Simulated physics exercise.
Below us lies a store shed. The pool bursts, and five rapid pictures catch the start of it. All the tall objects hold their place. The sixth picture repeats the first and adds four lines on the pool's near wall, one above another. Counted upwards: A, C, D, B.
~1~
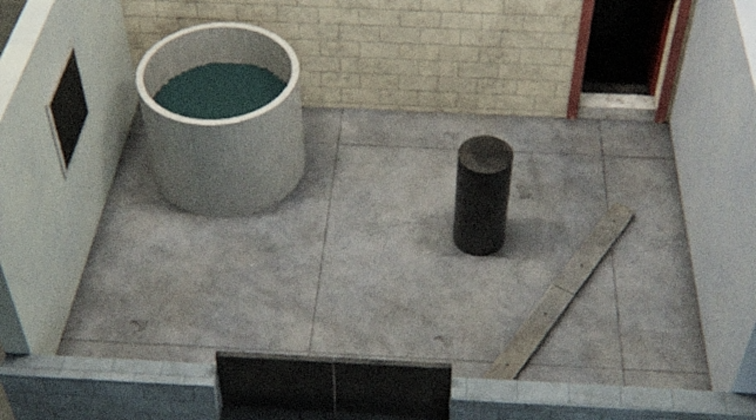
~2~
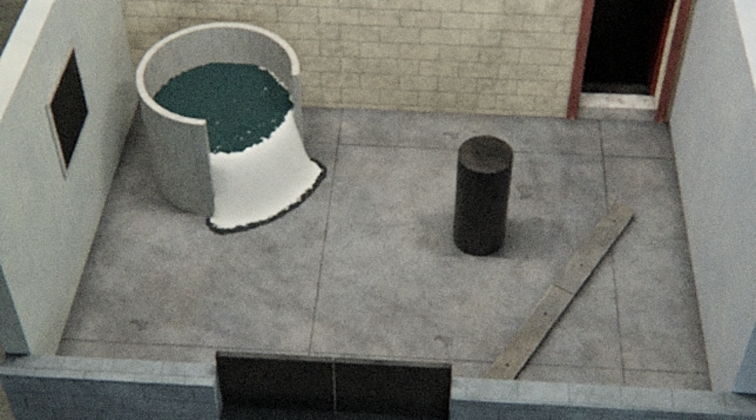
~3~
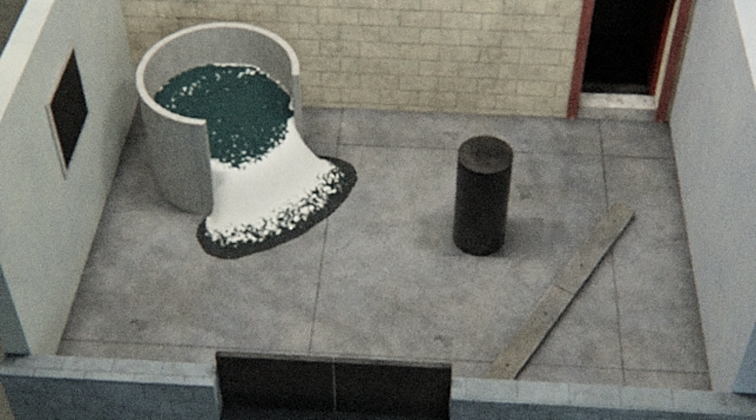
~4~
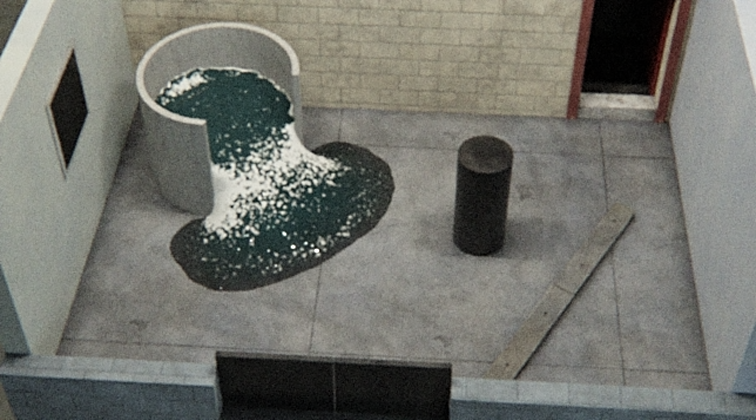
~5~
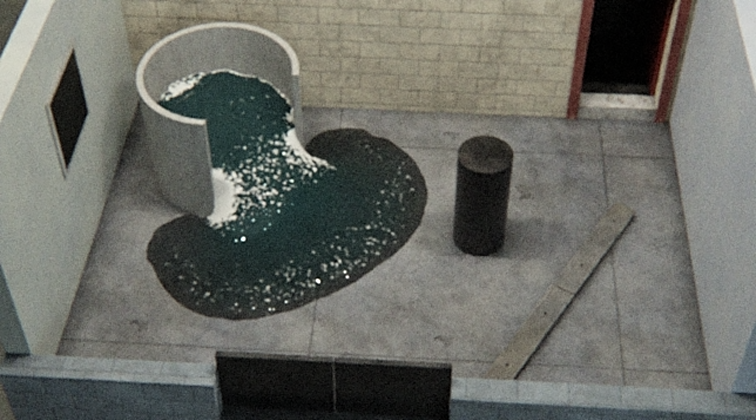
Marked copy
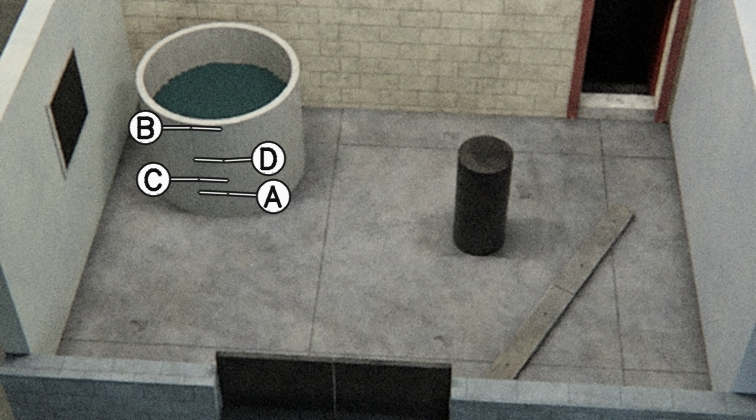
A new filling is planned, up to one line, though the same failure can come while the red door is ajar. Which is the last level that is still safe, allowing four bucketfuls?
Take D.
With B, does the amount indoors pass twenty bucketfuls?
No, it does not.
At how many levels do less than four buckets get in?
Three of them.
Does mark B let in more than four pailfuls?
Yes, that goes wrong.
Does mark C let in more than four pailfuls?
No, not at all.
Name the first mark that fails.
B it is.
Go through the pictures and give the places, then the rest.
Water in the pool at rest, its middle at (222, 106); foot of the red doorway at (615, 119); shut gate at (334, 367).
Water covers 2 % of the ground and shows as far out as (312, 163).
Water covers 4 % of the ground and shows as far out as (344, 168).
Water covers 10 % of the ground and shows as far out as (377, 162).
Water covers 18 % of the ground and shows as far out as (418, 187).
On the marked copy, A at (214, 192); B at (205, 128); C at (212, 179); D at (209, 160); from the bottom up A, C, D, B.
With A, nothing gets over.
With B, about 9 bucketfuls get in.
With C, nothing gets over.
With D, a splash gets over, under a bucket.
